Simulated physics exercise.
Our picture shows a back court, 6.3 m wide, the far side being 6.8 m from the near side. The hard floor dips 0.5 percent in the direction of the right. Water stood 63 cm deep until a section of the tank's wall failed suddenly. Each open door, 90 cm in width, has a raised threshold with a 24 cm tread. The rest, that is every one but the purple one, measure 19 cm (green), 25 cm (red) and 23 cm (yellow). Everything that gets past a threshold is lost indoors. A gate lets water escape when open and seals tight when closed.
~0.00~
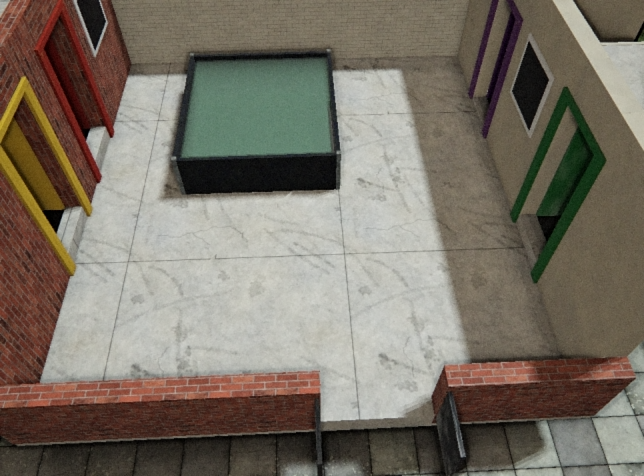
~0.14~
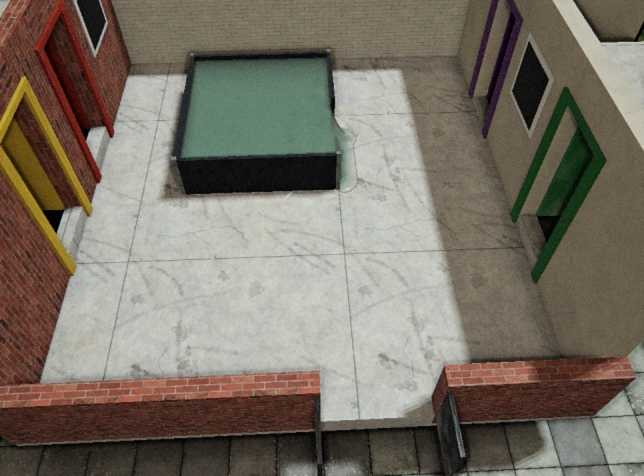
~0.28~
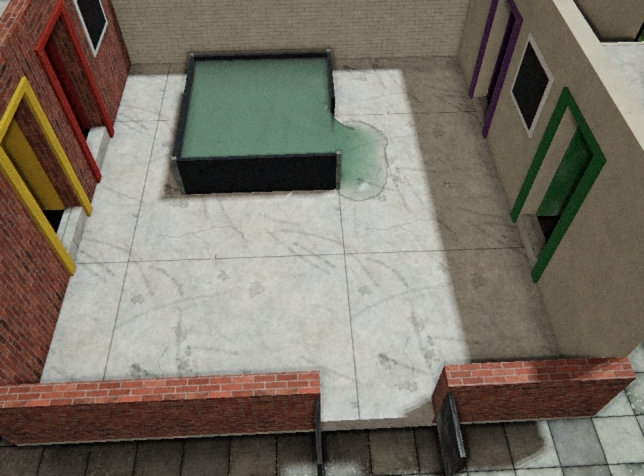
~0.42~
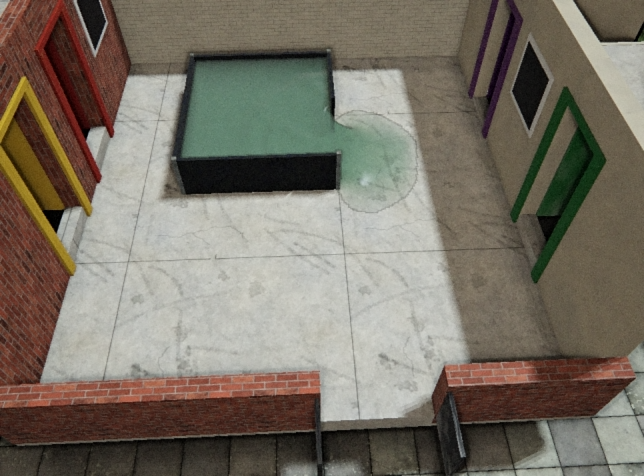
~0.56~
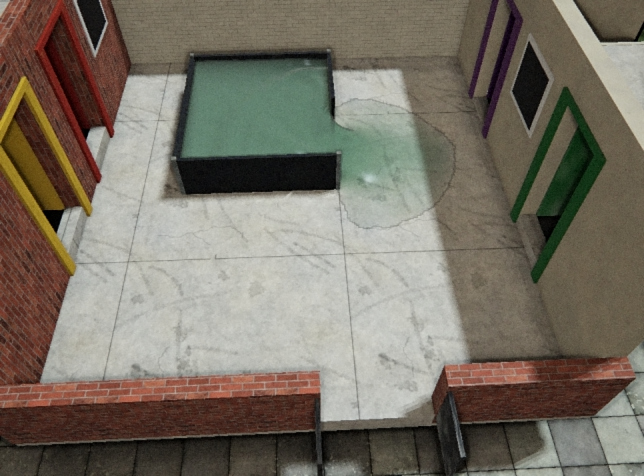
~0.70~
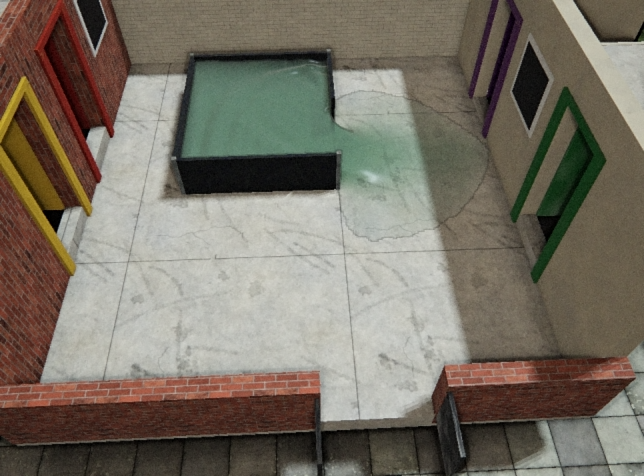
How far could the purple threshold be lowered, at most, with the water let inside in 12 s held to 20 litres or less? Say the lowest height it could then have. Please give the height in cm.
It could then stand at about 23 cm.
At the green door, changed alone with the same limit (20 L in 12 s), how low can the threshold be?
At green, roughly 18 cm.
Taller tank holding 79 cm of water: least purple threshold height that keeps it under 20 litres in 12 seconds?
The step would need to be some 30 cm high.
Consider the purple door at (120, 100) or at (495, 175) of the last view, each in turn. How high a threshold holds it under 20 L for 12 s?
Minimums: Roughly 7.5 cm and 31 cm.
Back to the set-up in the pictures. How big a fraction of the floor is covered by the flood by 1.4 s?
Roughly 25 percent of the floor.
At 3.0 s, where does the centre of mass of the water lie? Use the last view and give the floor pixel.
(338, 163).
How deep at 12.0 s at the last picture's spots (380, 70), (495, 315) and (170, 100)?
Roughly 5, then 9, then 6 cm.
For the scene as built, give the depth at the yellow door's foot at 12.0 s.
About 9.0 centimetres deep.
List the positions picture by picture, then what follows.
Still water, 63 cm deep, in the tank at (259, 105); the purple door at (492, 65) is dry, in the first picture.
Water pours out at (333, 147) and has run 0.3 m, to (353, 179); about 9 cm deep outside, 63 cm at the back, in the second picture.
The gap is at (333, 149), the front 0.8 m out at (381, 147); the back of the tank holds 63 cm, in the third picture.
The gap is at (333, 150), the front 1.3 m out at (411, 151); the back of the tank holds 63 cm, in the fourth picture.
The front is at (450, 157), 1.9 m from the gap at (333, 150); 3.8 m2 of floor is wet, 63 cm left at the back, in the fifth picture.
The gap is at (333, 150), the front 2.4 m out at (483, 159); the back of the tank holds 61 cm; the purple door at (492, 65), 2.8 m from the gap, is still 0.6 m from the nearest water, in the sixth picture.
After 1.4 s water covers 25 % of the floor, deepest (40 cm) near (341, 177); 16 cm at the purple door, 23 litres in over its 5 cm threshold.
After 3.0 s water covers 35 % of the floor, deepest (36 cm) near (560, 389); 21 cm at the purple door, 187 litres in over its 5 cm threshold.
After 12.0 s water covers 100 % of the floor, deepest (12 cm) near (186, 143); 7 cm at the purple door, 422 litres in over its 5 cm threshold.
At the purple door as built, the water arrived by 0.9 s and peaked near 22 cm at 2.4 s.
Run again over the same 12 s with other heights there, 54 litres in over 18.5 cm, 2 litres over 29 cm. The limit of 20 litres is kept from about 23 cm up.
